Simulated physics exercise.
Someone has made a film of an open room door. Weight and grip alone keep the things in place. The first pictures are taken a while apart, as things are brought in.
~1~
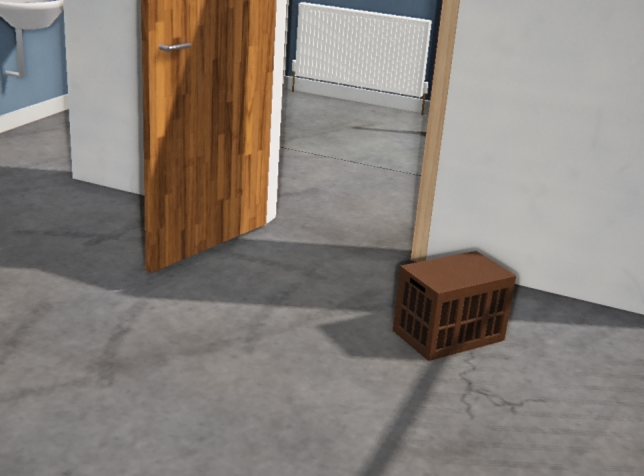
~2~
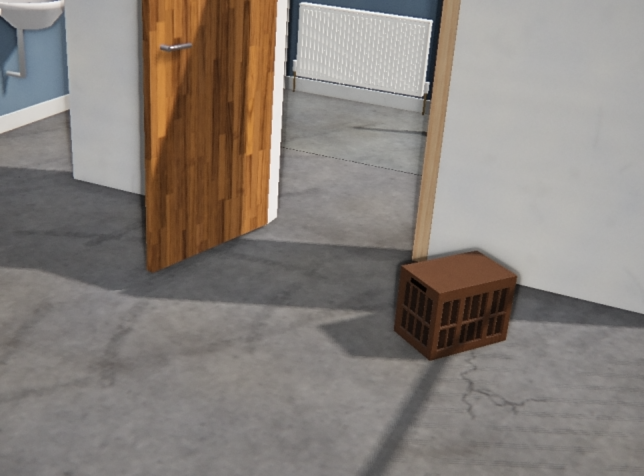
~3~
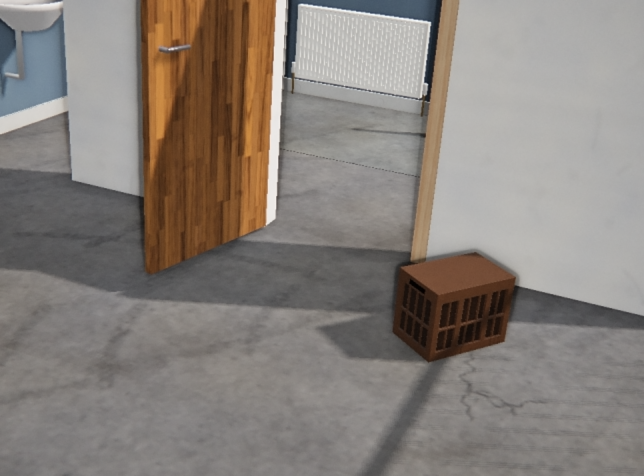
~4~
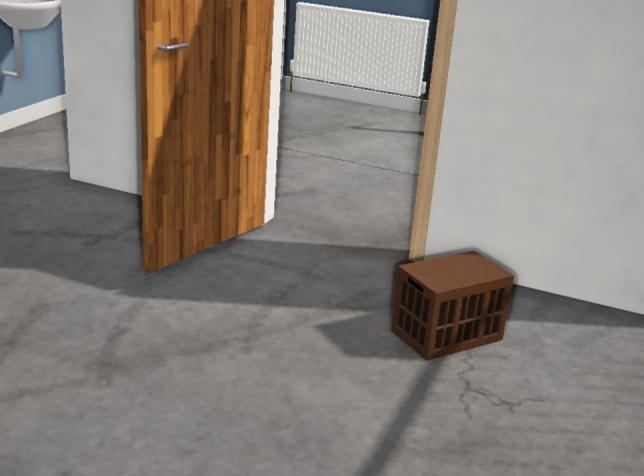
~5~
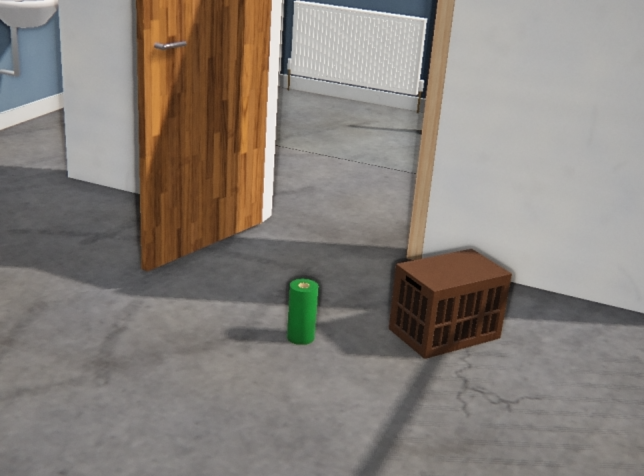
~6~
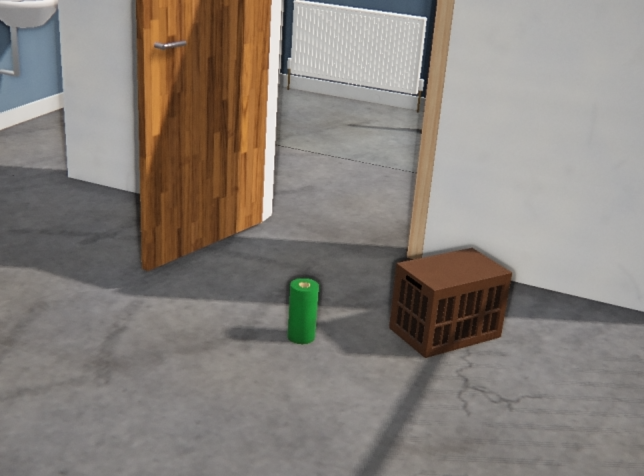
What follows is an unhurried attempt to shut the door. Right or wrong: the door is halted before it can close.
Wrong, it closes fully.
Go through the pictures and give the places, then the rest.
Door wide open and still; brown crate (453, 304), in the first picture.
Door wide open and still; brown crate (454, 304), in the second picture.
Door wide open and still; brown crate (453, 305), in the third picture.
Door wide open and still; brown crate (451, 304), in the fourth picture.
Door wide open and still; brown crate (449, 302), in the fifth picture.
Door wide open and still; green roll (303, 311); brown crate (450, 301), in the sixth picture.
Then, 0.70 s on from there, door at 86°.
Then, 1.20 s on from there, door at 61°.
Then, 1.70 s on from there, door at 35°.
Then, 2.10 s on from there, door at 14°.
In the end, door at 0°; both unmoved. At the end, from the last picture's camera, green roll near (303, 311).
